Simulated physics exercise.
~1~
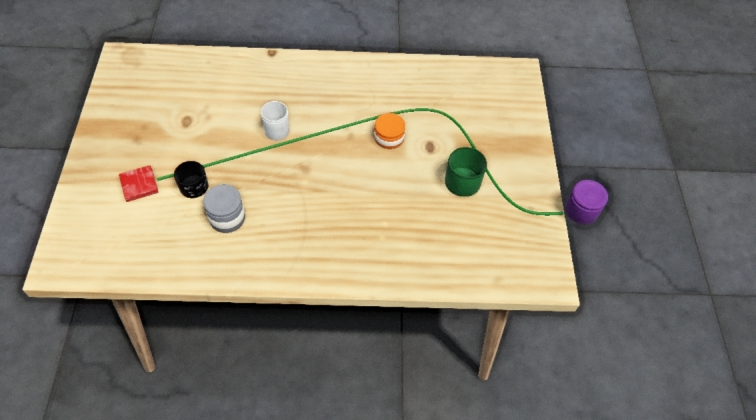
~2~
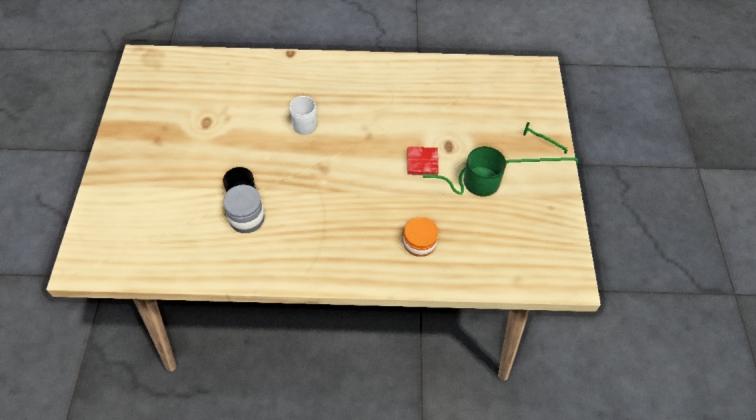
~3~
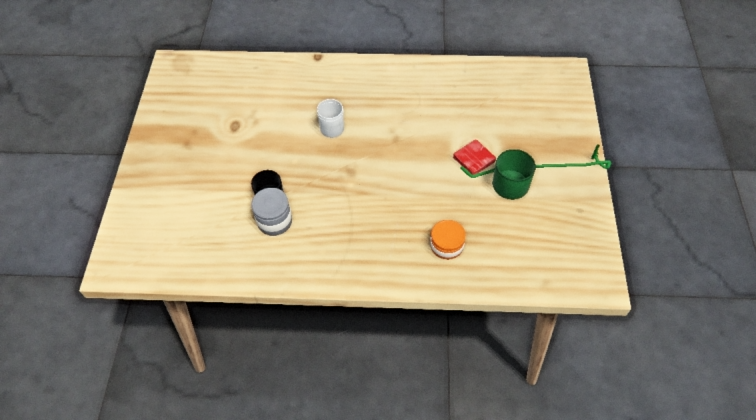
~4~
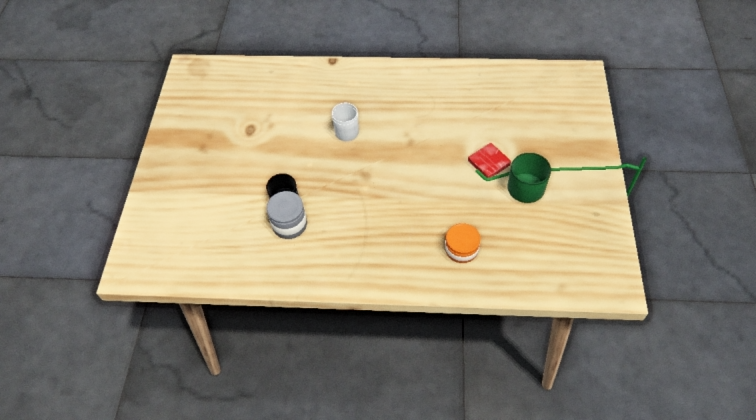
A purple container drops off the right edge of a wooden table, and the green cable drags a red object rightward until it rests beside the green mug, while an orange canister shifts toward the front and the black, grey and white items stay nearly in place.
